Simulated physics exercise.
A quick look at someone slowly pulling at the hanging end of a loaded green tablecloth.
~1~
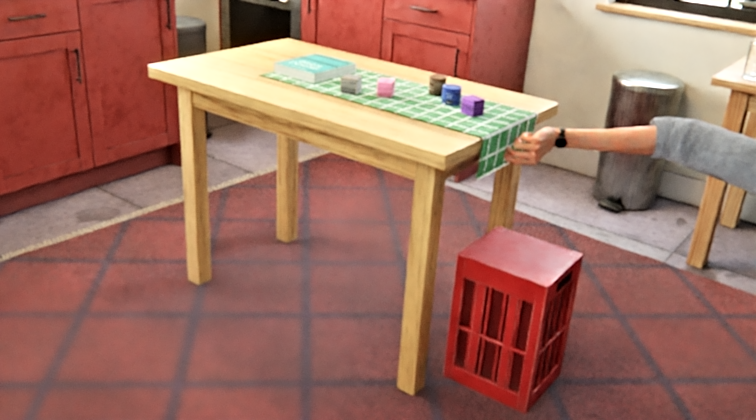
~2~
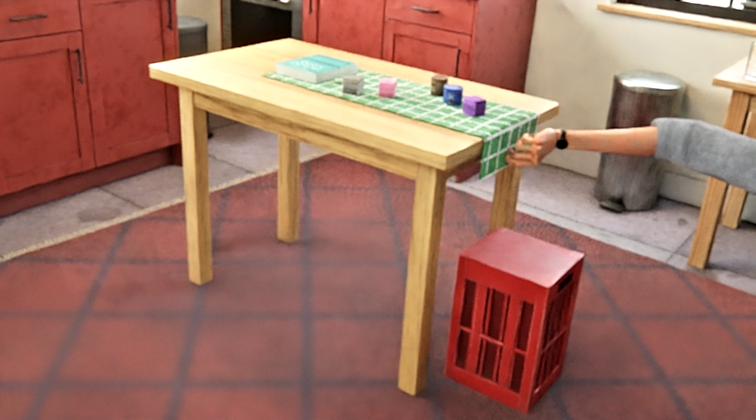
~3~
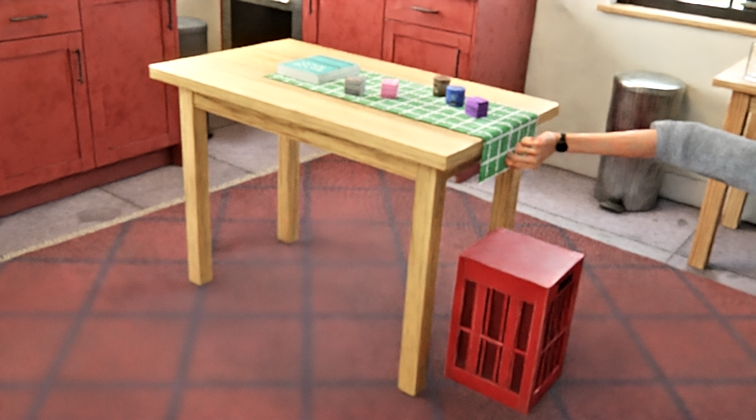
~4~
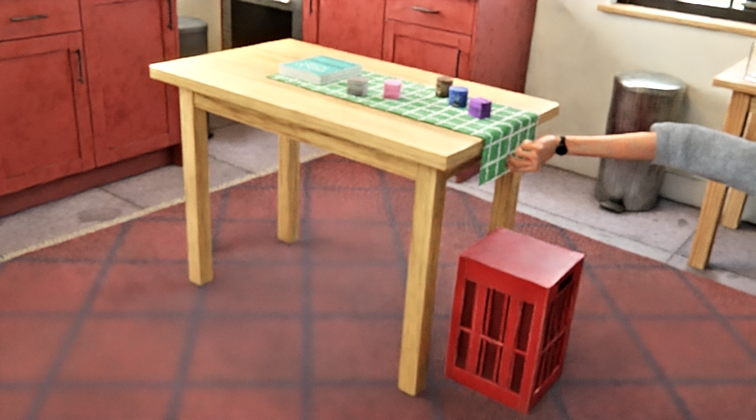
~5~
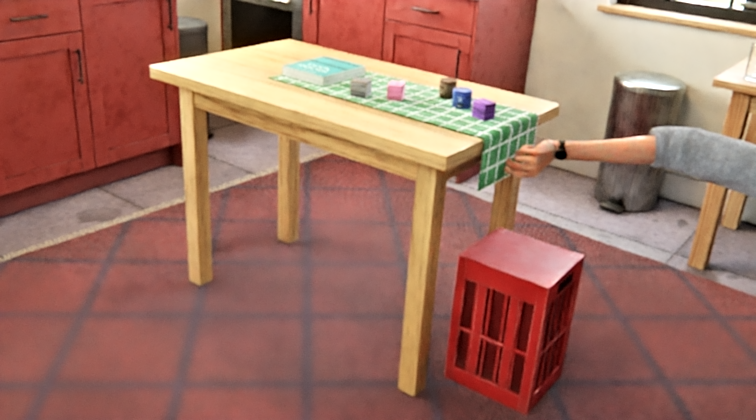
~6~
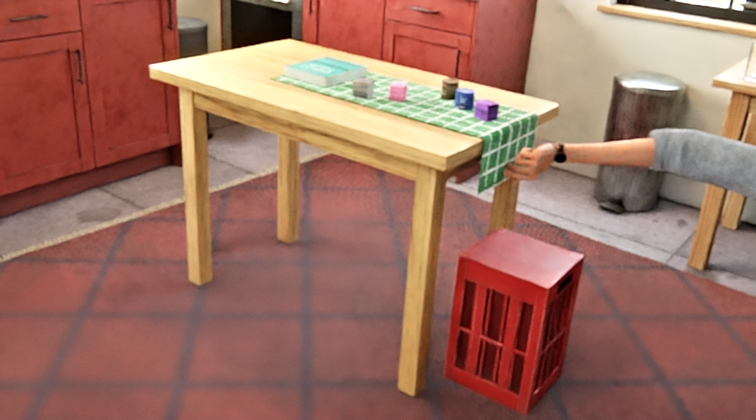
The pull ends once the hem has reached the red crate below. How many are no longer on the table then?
The table loses two.
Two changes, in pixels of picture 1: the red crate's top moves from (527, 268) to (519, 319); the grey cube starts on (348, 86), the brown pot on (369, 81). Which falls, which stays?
The grey cube keeps its place on top; the brown pot survives.
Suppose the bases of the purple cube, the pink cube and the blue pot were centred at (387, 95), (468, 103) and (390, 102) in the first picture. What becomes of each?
The purple cube remains up; the pink cube tumbles off; the blue pot does not fall.
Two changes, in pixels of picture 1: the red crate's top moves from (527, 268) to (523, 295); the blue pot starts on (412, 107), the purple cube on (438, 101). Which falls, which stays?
The blue pot comes down, the purple cube falls.
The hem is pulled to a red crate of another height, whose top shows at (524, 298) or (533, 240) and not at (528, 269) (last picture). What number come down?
The count: 3 and 1.
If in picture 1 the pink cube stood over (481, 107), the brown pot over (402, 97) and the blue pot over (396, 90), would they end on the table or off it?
The pink cube tumbles off, the brown pot keeps its place on top, the blue pot does not fall.
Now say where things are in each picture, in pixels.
The first frame shows hem (477, 180); purple cube (474, 98); blue pot (453, 86); brown pot (438, 76); pink cube (386, 80); grey cube (352, 76); top of the crate (528, 267).
The second frame shows hem (479, 181); purple cube (475, 98).
The third frame shows hem (478, 185); blue pot (456, 88).
The fourth frame shows hem (479, 188); brown pot (445, 78); top of the crate (529, 268).
The fifth frame shows hem (477, 192); pink cube (396, 83).
The sixth frame shows hem (478, 196); purple cube (488, 102); blue pot (466, 91); brown pot (451, 80); pink cube (399, 84); grey cube (364, 80).
Early on, hem near (501, 222); purple cube gone.
Midway, hem on the crate; purple cube and blue pot gone.
Finally, hem on the crate; purple cube and blue pot gone. The count of fallen things is two.
